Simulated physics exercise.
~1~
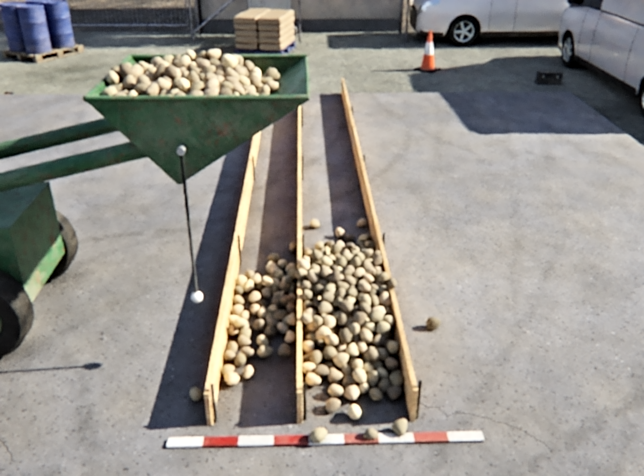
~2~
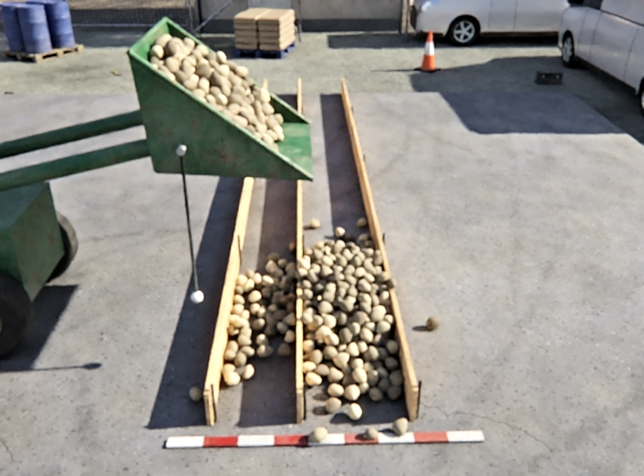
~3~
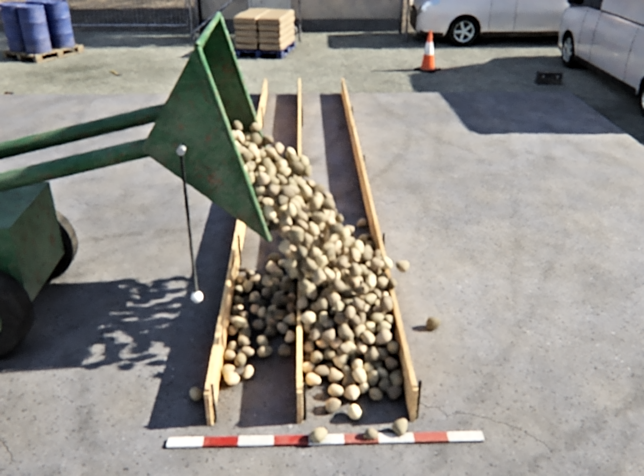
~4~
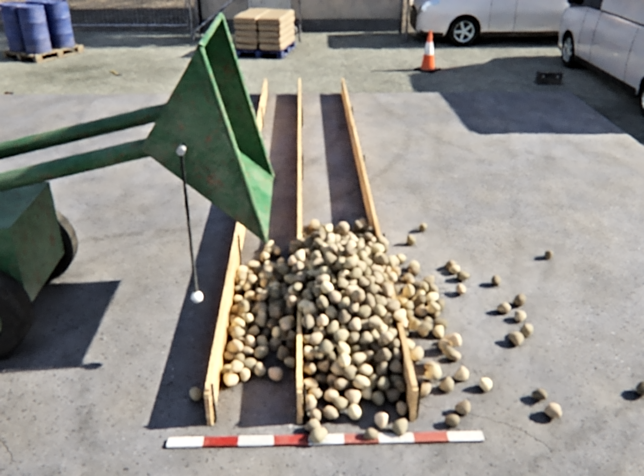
The clip opens on a sunlit yard where a green loader at the left holds a raised bucket heaped with rounded stones above low wooden planks, with an earlier pile already lying between them. The bucket tips forward to the right, and the stones slide toward its lower lip. As it tilts steeply, they pour out in a thick stream onto the old pile, landing mostly in the right-hand bay. The heap swells, and some stones spill over the rightmost plank and scatter across the pavement. Finally, the emptied bucket hangs tilted above the enlarged pile.
